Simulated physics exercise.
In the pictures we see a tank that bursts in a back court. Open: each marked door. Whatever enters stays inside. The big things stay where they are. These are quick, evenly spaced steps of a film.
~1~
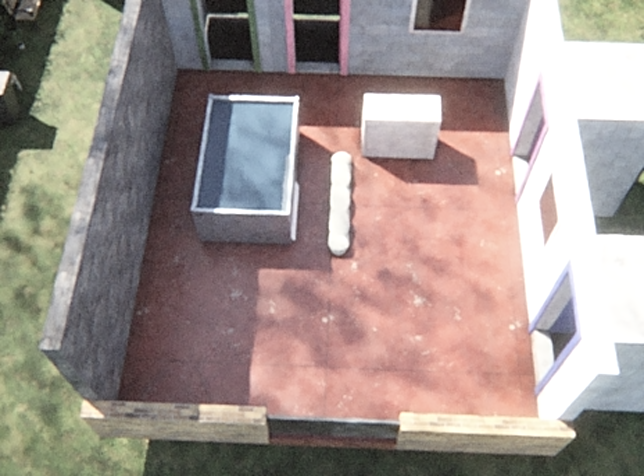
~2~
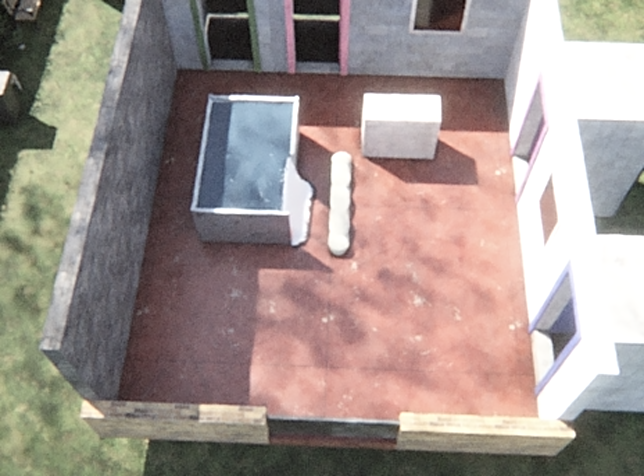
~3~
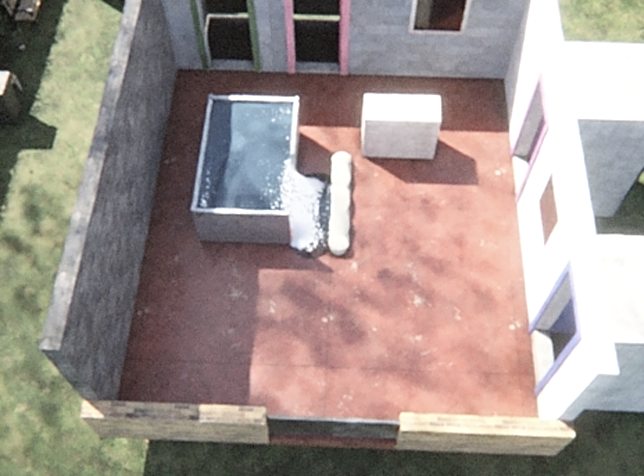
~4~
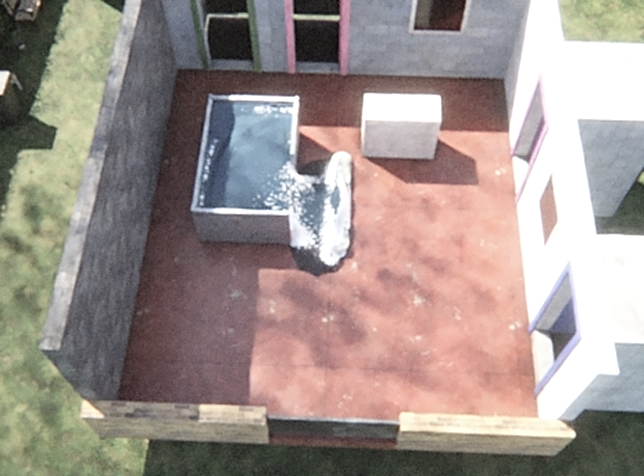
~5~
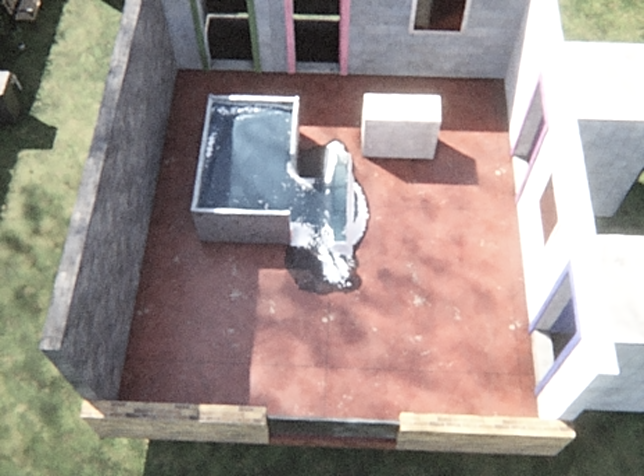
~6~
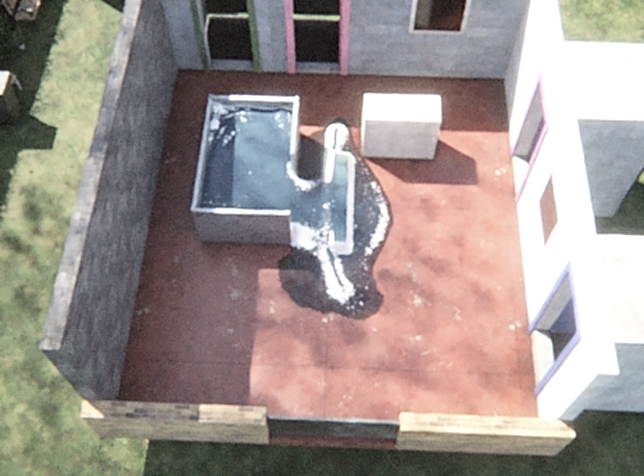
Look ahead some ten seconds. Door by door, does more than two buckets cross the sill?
In order: The blue door lets in little enough there; the pink door lets too much in there; the purple door lets too much in there; the green door lets in little enough there.
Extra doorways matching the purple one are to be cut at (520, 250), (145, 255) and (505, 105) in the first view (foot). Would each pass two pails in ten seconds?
Result, in listed order - beats the mark, misses the mark, misses the mark.
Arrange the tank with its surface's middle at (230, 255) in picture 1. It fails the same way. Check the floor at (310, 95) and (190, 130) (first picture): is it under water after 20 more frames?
Point 1: Not wet; point 2: Not wet.
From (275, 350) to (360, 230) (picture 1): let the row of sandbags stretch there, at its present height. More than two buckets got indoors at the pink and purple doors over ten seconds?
Pink - short of the limit; purple - above the limit.
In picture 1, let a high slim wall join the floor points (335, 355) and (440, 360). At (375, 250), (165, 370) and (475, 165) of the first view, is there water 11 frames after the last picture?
Results in order: Swamped / bone-dry / swamped.
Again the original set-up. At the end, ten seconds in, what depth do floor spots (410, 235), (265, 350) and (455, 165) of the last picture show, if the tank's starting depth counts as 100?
The depth comes out near 6, 6 and 6 per cent.
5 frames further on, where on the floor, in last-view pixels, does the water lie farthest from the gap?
The front should reach about (402, 428).
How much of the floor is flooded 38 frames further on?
About 85 percent.
A moment on, water covers 40 % of the floor; the blue door not reached, the pink door under two buckets in, the purple door not reached, the green door not reached.
Next, water covers 60 % of the floor; the blue door wet at the sill, nothing in, the pink door over two buckets in, the purple door under two buckets in, the green door wet at the sill, nothing in.
Then, water covers 70 % of the floor; the blue door wet at the sill, nothing in, the pink door far over two buckets in, the purple door far over two buckets in, the green door wet at the sill, nothing in.
Later, water covers 85 % of the floor; the blue door wet at the sill, nothing in, the pink door far over two buckets in, the purple door far over two buckets in, the green door wet at the sill, nothing in.
In the end, water covers 95 % of the floor; the blue door wet at the sill, nothing in, the pink door far over two buckets in, the purple door far over two buckets in, the green door wet at the sill, nothing in.
